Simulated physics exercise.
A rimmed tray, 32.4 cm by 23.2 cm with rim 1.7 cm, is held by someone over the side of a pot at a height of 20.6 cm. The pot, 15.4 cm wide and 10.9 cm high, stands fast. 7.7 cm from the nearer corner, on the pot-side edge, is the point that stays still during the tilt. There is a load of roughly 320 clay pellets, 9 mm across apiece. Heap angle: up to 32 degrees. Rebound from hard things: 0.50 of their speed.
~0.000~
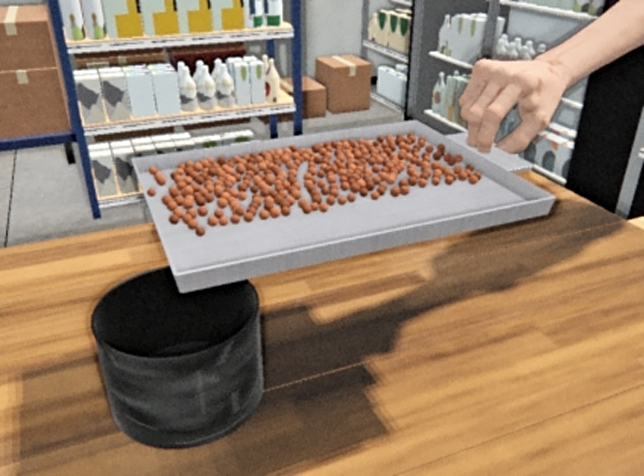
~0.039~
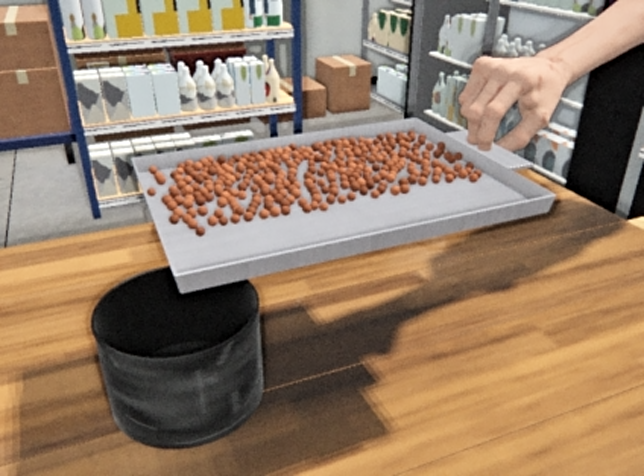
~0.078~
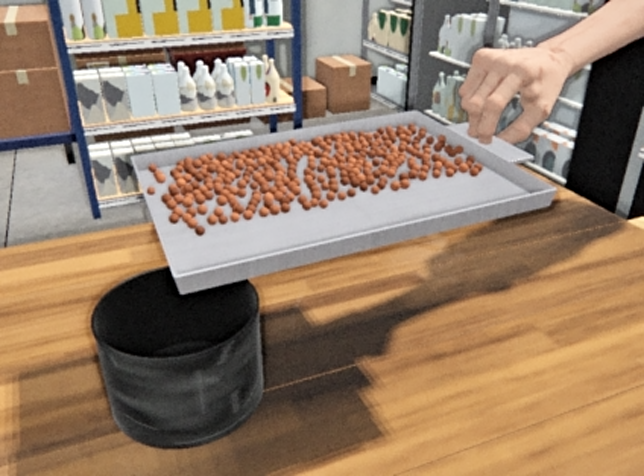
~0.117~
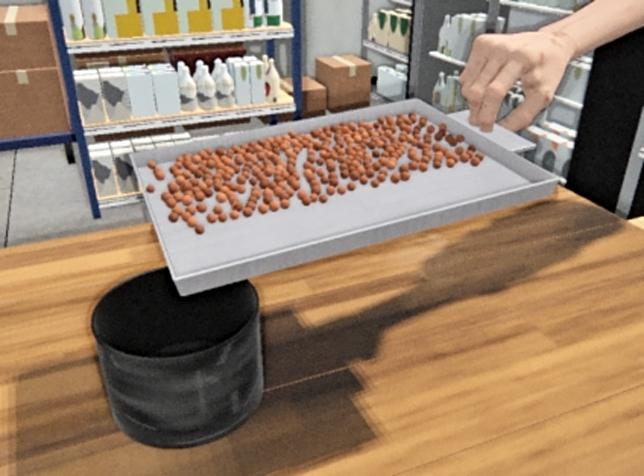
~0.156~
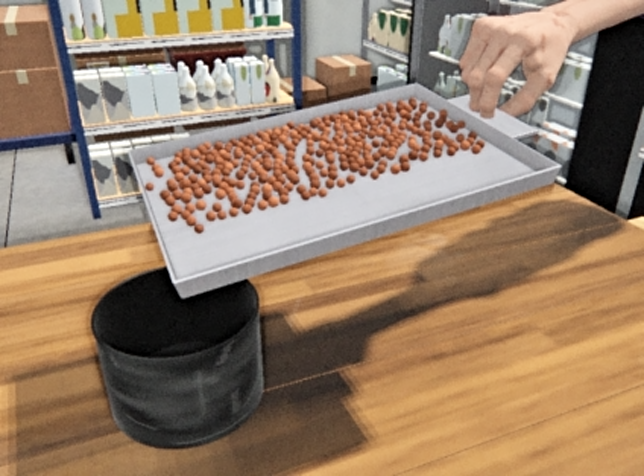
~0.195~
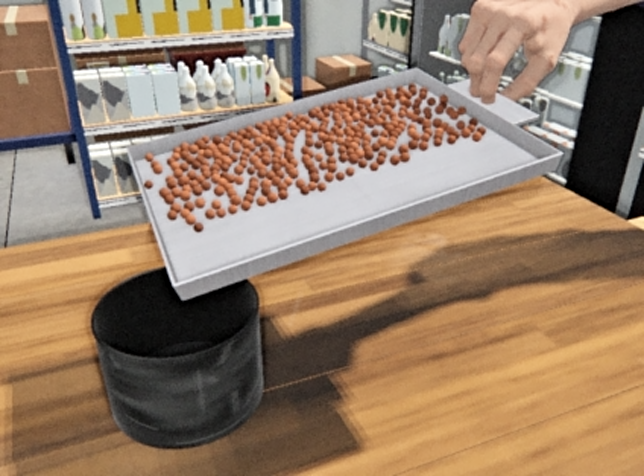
A hand slowly raises the right end of a tray of reddish-brown pellets beside a black pot.
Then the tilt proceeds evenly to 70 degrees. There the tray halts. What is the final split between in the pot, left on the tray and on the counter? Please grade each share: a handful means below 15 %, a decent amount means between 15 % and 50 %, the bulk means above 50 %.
Pot: A handful, tray: The bulk, counter: A decent amount.
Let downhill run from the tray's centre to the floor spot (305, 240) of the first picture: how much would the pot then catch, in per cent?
0 %.
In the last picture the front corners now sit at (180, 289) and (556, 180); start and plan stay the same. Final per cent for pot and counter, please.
That works out as pot 0 and counter 35.
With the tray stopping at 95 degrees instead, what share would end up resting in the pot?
5 percent.
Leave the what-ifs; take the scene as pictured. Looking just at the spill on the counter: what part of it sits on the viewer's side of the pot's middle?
Near 100 in a hundred.
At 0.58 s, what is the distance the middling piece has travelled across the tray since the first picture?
By then it sits near 7 cm from where it began.
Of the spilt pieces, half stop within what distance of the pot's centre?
I'd say close to 22 centimetres.
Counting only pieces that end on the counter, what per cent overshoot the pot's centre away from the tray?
Near 100 in a hundred.
Then, at 0.58 s, tilt 39 degrees; the tray holds 100 %, the pot 0 %.
Then, at 0.84 s, tilt 58 degrees; the tray holds 95 %, the pot 0 %.
Then, at 1.21 s, tilt 70 degrees; the tray holds 70 %, the pot 0 %.
By 1.9 s all is still; pot 0 %, tray 70 %, counter 30 %.
